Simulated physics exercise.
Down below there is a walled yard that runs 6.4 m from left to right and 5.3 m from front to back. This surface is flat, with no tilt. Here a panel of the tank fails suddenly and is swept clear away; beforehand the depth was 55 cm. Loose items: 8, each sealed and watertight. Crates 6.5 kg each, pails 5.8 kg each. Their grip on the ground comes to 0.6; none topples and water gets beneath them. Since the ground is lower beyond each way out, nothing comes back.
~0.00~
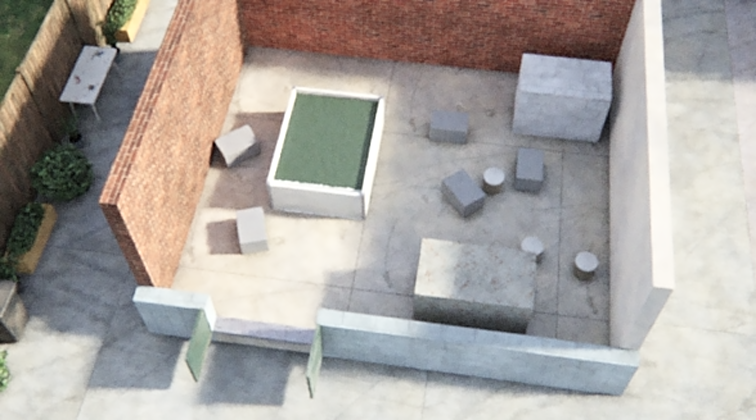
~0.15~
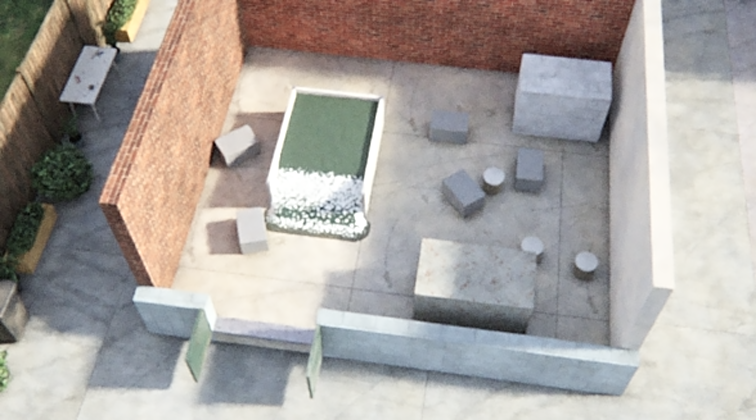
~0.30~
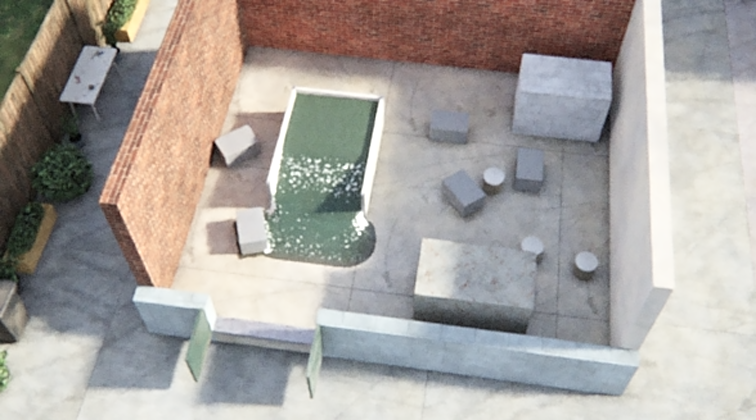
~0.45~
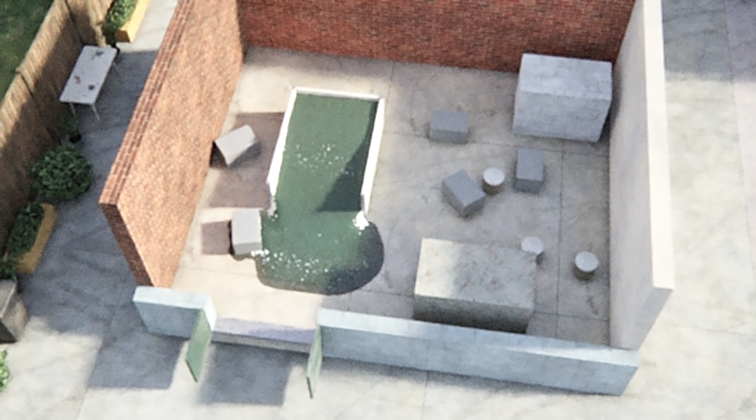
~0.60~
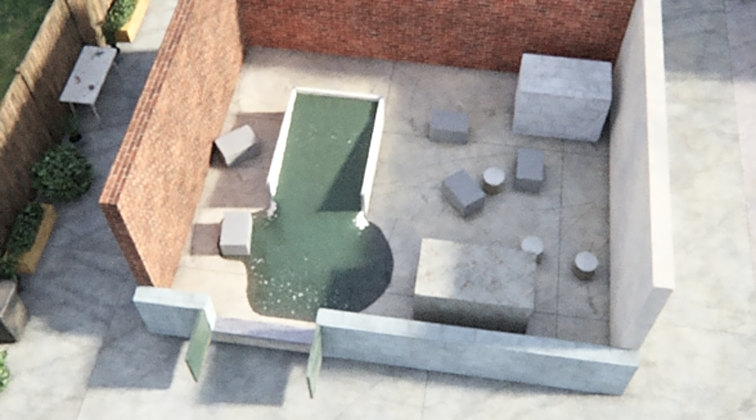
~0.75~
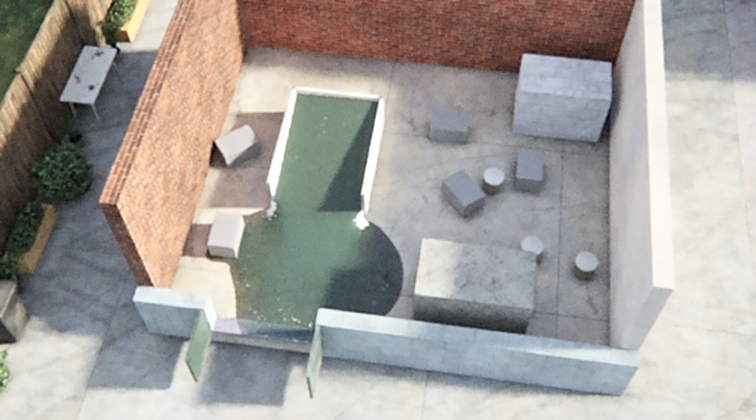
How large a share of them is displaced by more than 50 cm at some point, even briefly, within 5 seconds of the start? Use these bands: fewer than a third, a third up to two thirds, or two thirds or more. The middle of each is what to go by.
It falls in fewer than a third.
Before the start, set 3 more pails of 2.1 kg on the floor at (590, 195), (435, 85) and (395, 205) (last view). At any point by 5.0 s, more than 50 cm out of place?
Order as given: Stays inside it, stays inside it, goes farther.
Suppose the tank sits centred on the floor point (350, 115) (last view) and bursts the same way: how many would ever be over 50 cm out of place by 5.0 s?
1.
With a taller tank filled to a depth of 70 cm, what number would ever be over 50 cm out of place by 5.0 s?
You'd get 2 in that case.
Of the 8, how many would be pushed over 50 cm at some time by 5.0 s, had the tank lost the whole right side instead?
Count: 6.
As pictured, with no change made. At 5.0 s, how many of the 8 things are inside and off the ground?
I get 1.
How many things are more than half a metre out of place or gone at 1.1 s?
Answer: 1.
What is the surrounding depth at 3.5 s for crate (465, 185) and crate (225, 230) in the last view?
I'd put it at 1 cm and 3 cm respectively.
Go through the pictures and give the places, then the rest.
The first picture shows a crate at (251, 225), on the bottom; a crate at (450, 121), on the bottom; 2.7 m2 under water; 0 of 8 have shifted.
The second picture shows a crate at (251, 225) rests on the ground; a crate at (450, 121) rests on the ground; water covers 3.4 m2; 0 of 8 have shifted.
The third picture shows a crate at (251, 225) rests on the ground; a crate at (450, 121) rests on the ground; water covers 4.2 m2; 0 of 8 have shifted.
The fourth picture shows a crate at (246, 226), on the bottom, 8 cm from its start; a crate at (450, 121), on the bottom; 5.3 m2 under water; 1 of 8 have shifted.
The fifth picture shows a crate at (235, 228) rests on the ground, 24 cm from its start; a crate at (450, 121), on the bottom; 6.4 m2 under water; 1 of 8 have shifted.
The sixth picture shows a crate at (225, 229), on the bottom, 39 cm from its start; a crate at (450, 121), on the bottom; water covers 7.6 m2; 1 of 8 have shifted.
After 1.1 s 1 of 8 are over 50 cm from their spots; 0 afloat.
After 2.2 s 1 of 8 are over 50 cm from their spots; 0 afloat.
After 3.5 s 1 of 8 are over 50 cm from their spots; 0 afloat.
After 5.0 s 1 of 8 are over 50 cm from their spots, and 1 have been at some point; 1 afloat.
